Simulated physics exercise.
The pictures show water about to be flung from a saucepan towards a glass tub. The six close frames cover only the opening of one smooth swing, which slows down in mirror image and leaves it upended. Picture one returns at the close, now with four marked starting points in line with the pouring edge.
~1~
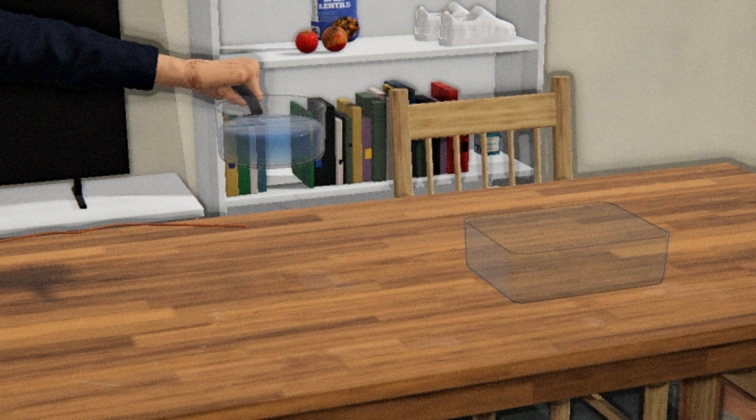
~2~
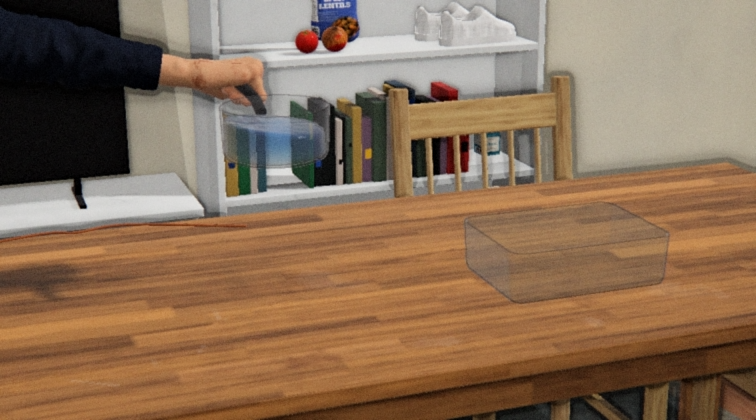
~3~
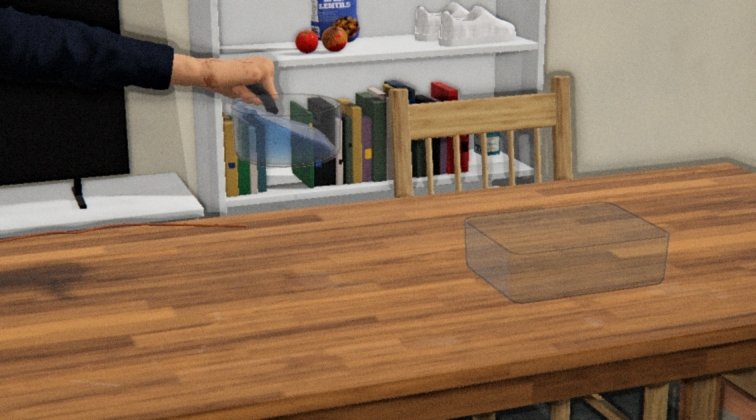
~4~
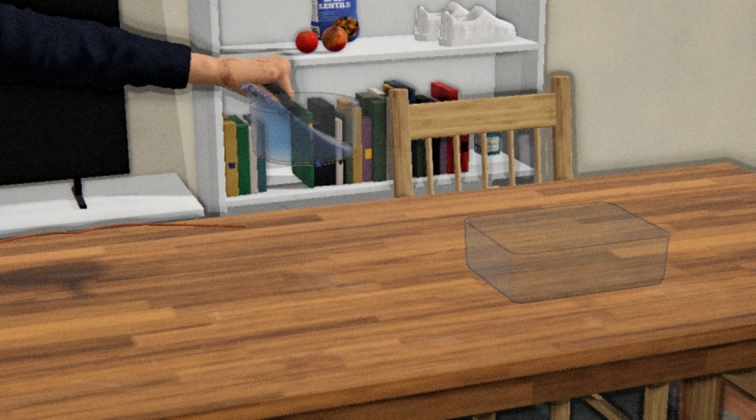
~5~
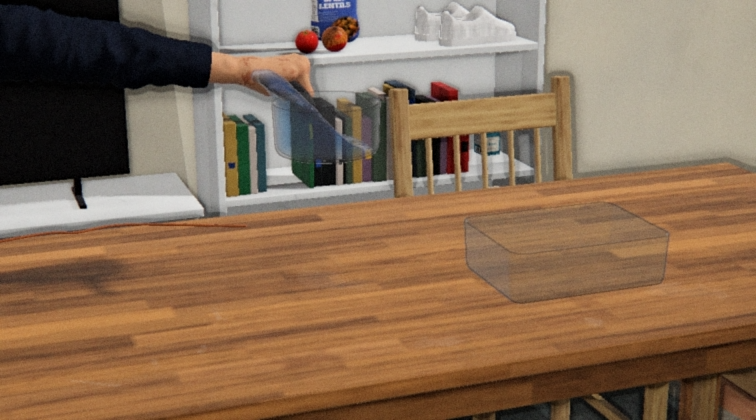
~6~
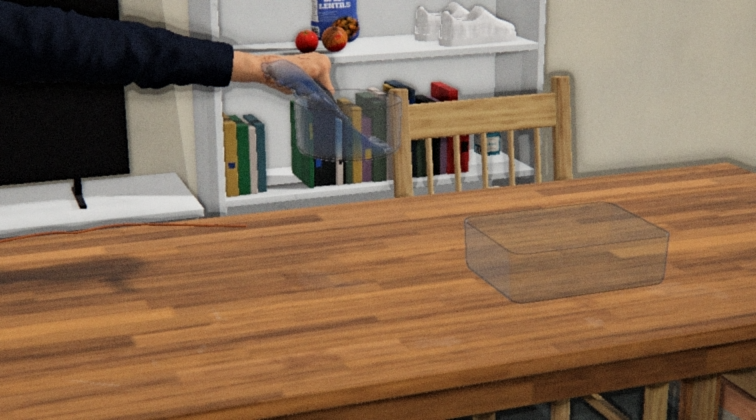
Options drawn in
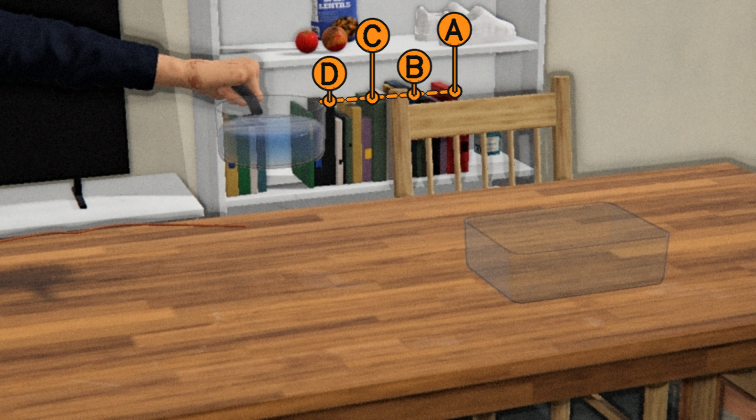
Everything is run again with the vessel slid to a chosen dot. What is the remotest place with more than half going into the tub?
Go for C.
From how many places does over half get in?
Three of the four.
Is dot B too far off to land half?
No, that is safe.
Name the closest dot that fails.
That would be D.
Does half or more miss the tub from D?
Yes, it does.
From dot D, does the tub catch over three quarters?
No.
In orange, A at (454, 91); B at (414, 94); C at (372, 97); D at (329, 101).
Choosing A, about 75 % lands in the tub, 11 % falls short and 14 % goes beside or beyond.
Choosing B, about 80 % lands in the tub, 12 % falls short and 8 % goes beside or beyond.
Choosing C, about 76 % lands in the tub, 17 % falls short and 7 % goes beside or beyond.
Choosing D, about 29 % lands in the tub, 66 % falls short and 5 % goes beside or beyond.
